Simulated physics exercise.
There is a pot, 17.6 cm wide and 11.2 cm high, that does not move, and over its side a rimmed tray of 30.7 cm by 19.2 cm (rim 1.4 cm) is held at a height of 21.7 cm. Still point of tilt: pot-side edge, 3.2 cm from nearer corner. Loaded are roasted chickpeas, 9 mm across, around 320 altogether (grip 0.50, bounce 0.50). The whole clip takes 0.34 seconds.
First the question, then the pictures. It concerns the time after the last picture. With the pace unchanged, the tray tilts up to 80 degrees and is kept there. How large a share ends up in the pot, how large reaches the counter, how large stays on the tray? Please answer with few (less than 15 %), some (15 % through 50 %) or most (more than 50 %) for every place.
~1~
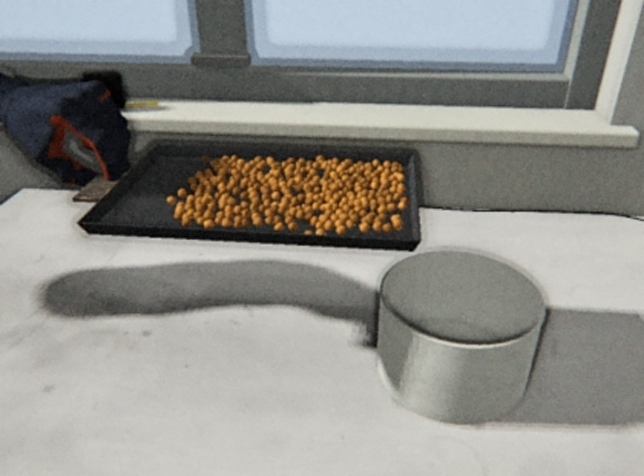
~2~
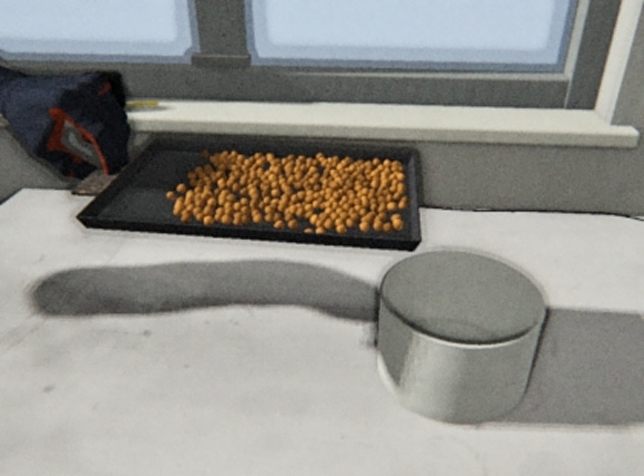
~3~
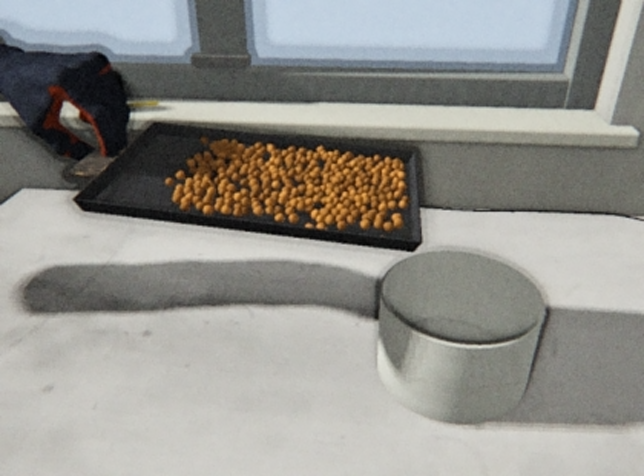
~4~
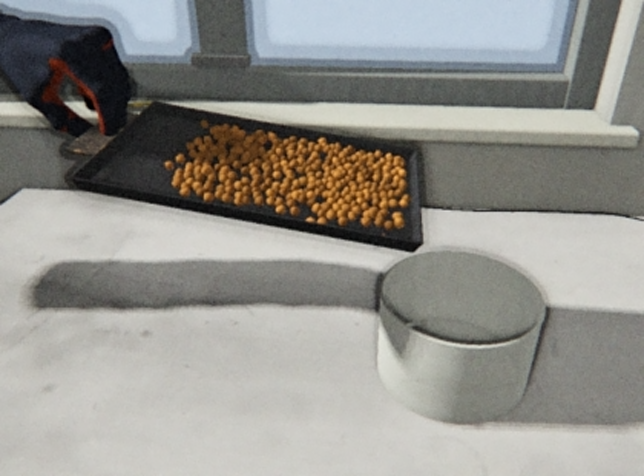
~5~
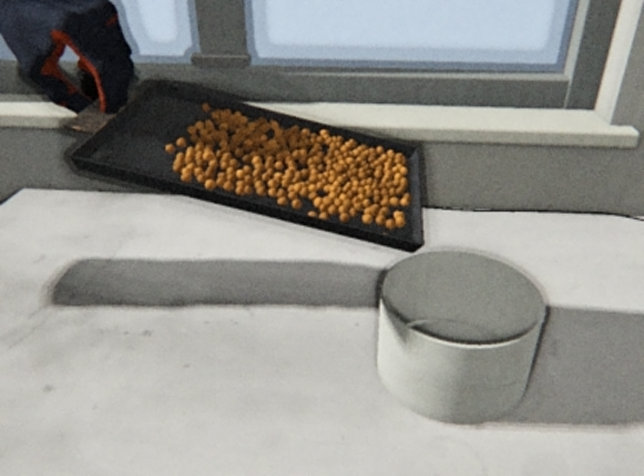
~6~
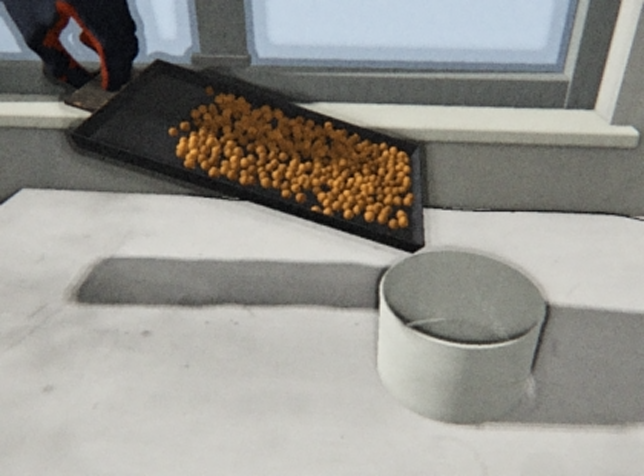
Pot: Most, counter: Some, tray: Few.
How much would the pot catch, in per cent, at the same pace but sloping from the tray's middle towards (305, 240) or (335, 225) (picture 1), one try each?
About 0 and 20 per cent.
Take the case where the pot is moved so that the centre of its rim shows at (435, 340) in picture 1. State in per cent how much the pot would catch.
With the pot there, close to 75 per cent.
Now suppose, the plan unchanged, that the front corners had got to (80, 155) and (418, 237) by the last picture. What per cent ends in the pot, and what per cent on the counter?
Pot 75 % / counter 25 %.
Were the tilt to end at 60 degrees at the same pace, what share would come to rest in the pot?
Around 30 %, I reckon.
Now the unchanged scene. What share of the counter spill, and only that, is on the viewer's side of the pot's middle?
Near 100 in a hundred.
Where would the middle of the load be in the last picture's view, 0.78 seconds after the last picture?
Estimated centre of load: Around (405, 150).
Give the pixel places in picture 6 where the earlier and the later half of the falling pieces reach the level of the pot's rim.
The first half passes near (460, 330) and the second half near (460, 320).
Then, 0.47 s after the last picture, tilt 48 degrees; the tray holds 100 %, the pot 0 %.
Then, 0.78 s after the last picture, tilt 68 degrees; the tray holds 95 %, the pot 0 %.
Then, 1.19 s after the last picture, tilt 80 degrees; the tray holds 20 %, the pot 40 %.
In the end, pot 65 %, counter 35 %, tray 0 %.
